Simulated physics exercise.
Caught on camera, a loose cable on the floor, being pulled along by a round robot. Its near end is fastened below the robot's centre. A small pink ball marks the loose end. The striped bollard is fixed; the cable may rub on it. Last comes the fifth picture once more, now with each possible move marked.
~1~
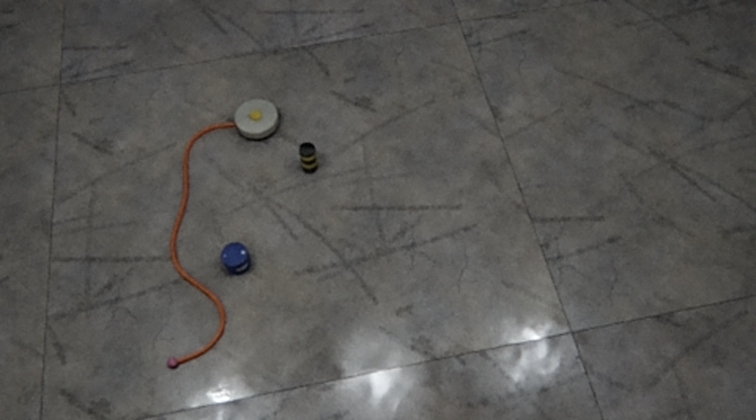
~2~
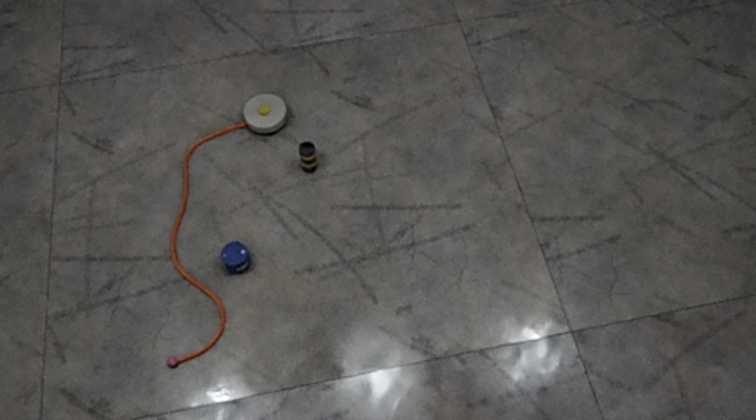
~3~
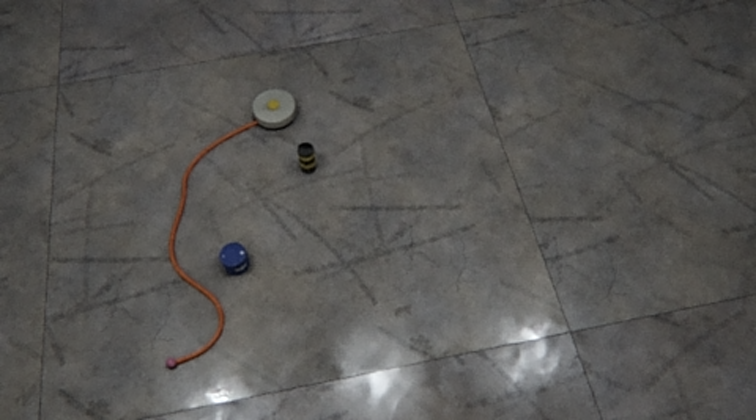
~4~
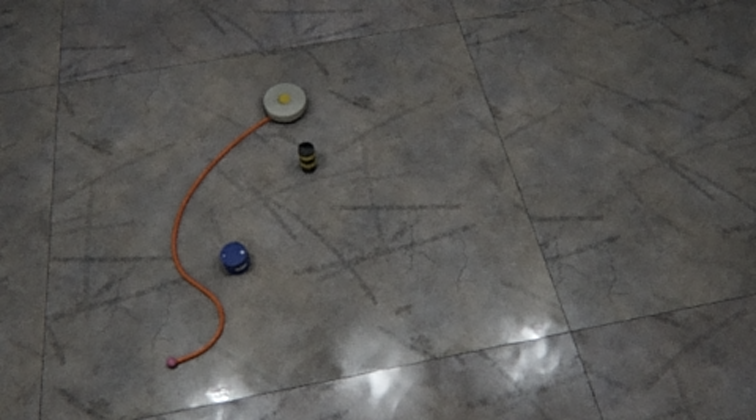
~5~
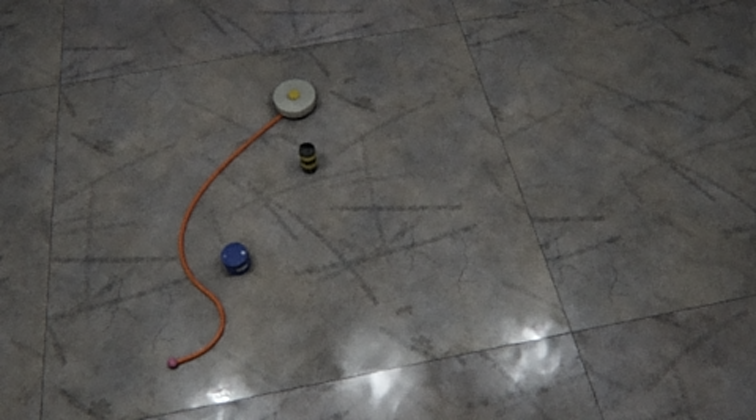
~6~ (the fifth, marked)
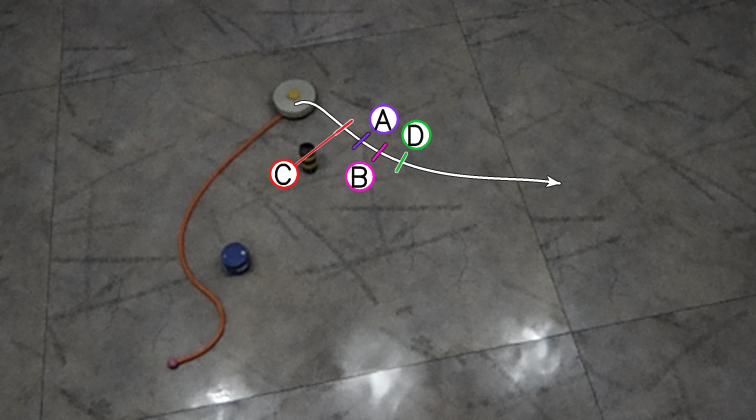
A round, pale robot with a yellow spot on top slid a short way up and to the right across the grey floor, drawing the upper part of its orange cable straighter past a bollard and blue pot.
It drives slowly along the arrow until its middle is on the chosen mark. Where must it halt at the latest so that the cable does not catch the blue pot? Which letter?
D.
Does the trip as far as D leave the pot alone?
Yes.
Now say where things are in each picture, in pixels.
In the first frame, free end (172, 362); blue pot (236, 259); bollard (309, 158).
In the second frame, robot (266, 114); free end (172, 362).
In the third frame, robot (275, 110); bollard (307, 158).
In the fourth frame, robot (285, 104); blue pot (235, 259).
In the fifth frame, robot (295, 100); free end (172, 363); blue pot (236, 259); bollard (309, 159).
On the copy, A at (361, 141); B at (379, 152); C at (344, 127); D at (401, 162); the route from (296, 104) via (413, 166) to (560, 183).
On D. First, robot (332, 114), middle of the cable (203, 218), free end (172, 363).
Then, robot (366, 140), middle of the cable (212, 216), free end (172, 363).
Finally, robot (402, 158), middle of the cable (246, 214), free end (172, 363); only the bollard has been touched, if anything.
By contrast, A is safe but short; B is safe but short; C is safe but short.
